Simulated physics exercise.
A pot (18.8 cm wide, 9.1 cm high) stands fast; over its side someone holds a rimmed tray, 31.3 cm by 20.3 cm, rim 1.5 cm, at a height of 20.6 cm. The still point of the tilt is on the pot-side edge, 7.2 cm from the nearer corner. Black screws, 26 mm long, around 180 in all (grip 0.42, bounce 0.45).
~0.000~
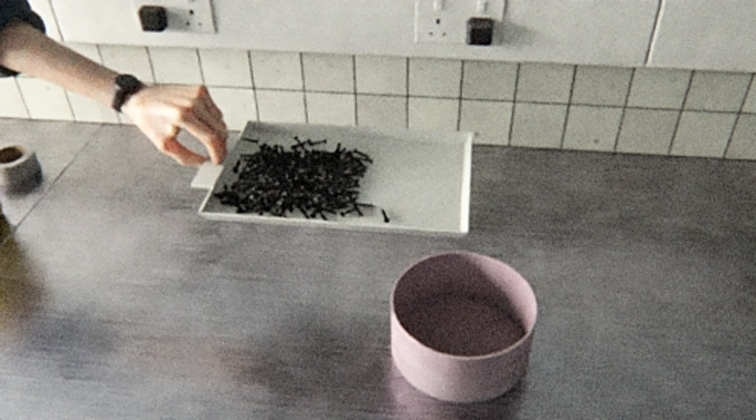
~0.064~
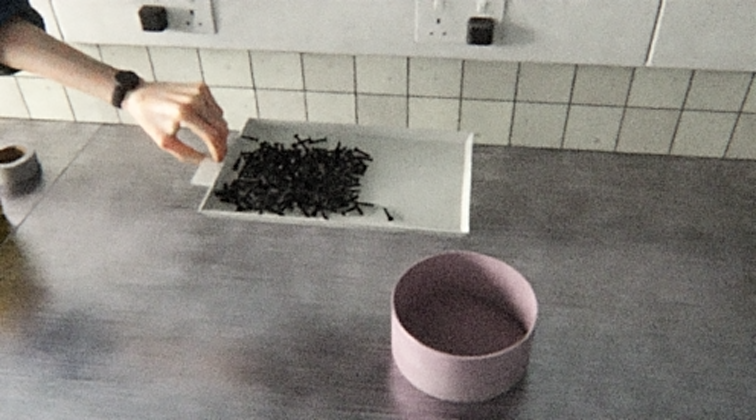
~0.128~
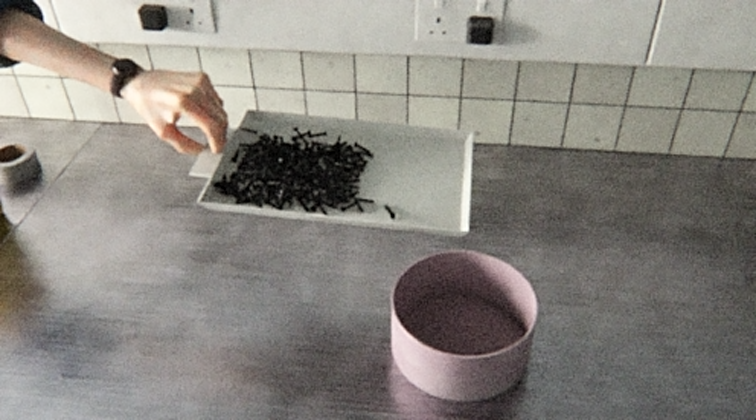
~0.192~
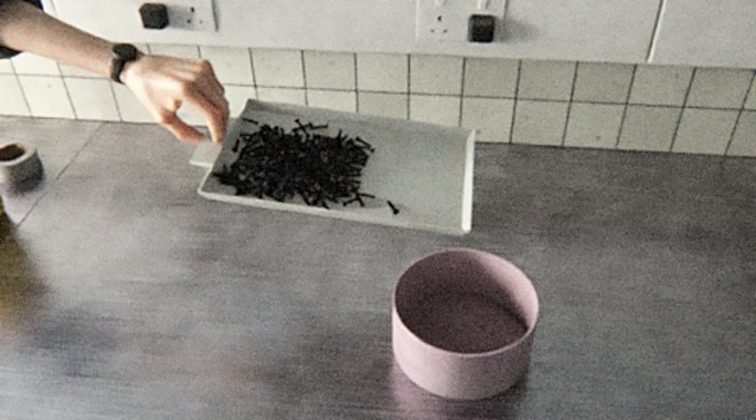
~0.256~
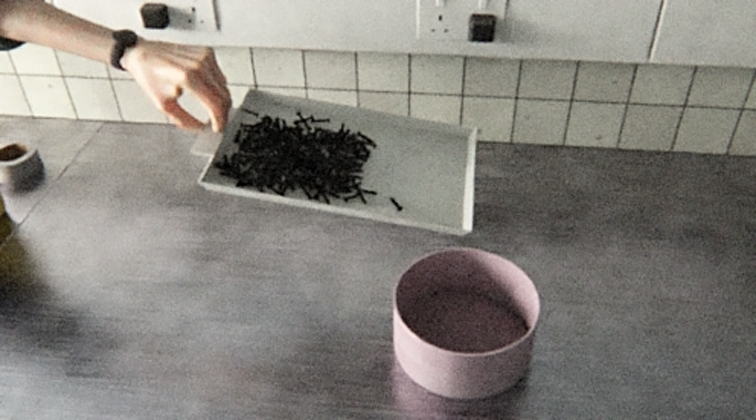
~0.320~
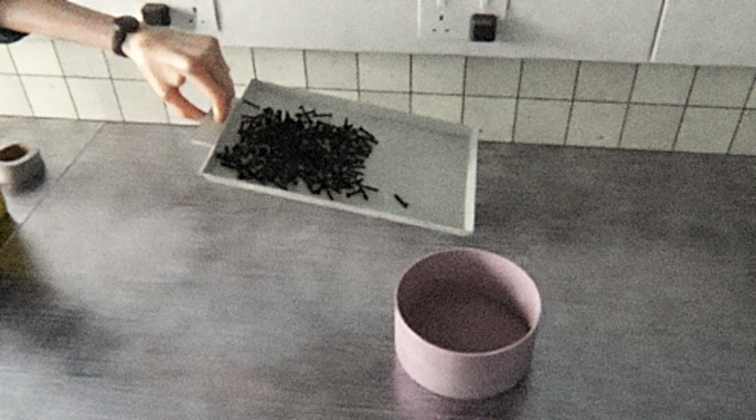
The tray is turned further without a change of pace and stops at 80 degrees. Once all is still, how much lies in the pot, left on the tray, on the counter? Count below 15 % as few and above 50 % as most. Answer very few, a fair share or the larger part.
In the pot: The larger part; left on the tray: Very few; on the counter: A fair share.
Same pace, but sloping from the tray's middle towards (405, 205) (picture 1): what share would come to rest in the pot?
Some 100 per cent.
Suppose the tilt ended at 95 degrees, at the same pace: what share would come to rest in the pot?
Then about 75 per cent.
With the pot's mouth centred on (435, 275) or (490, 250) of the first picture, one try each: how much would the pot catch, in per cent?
Some 45 and 65 per cent.
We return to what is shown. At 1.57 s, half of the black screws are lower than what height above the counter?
Some 2 cm.
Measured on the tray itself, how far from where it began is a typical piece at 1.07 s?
Roughly 19 cm.
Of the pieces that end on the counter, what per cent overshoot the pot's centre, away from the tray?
About 100 per cent.
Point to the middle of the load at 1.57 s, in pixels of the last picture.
Around (489, 319).
Then, at 1.07 s, tilt 43 degrees; the tray holds 90 %, the pot 0 %.
After 1.57 s, tilt 65 degrees; the tray holds 20 %, the pot 60 %.
After 2.13 s, tilt 80 degrees; the tray holds 0 %, the pot 75 %.
By 2.9 s all is still; pot 75 %, tray 0 %, counter 25 %.
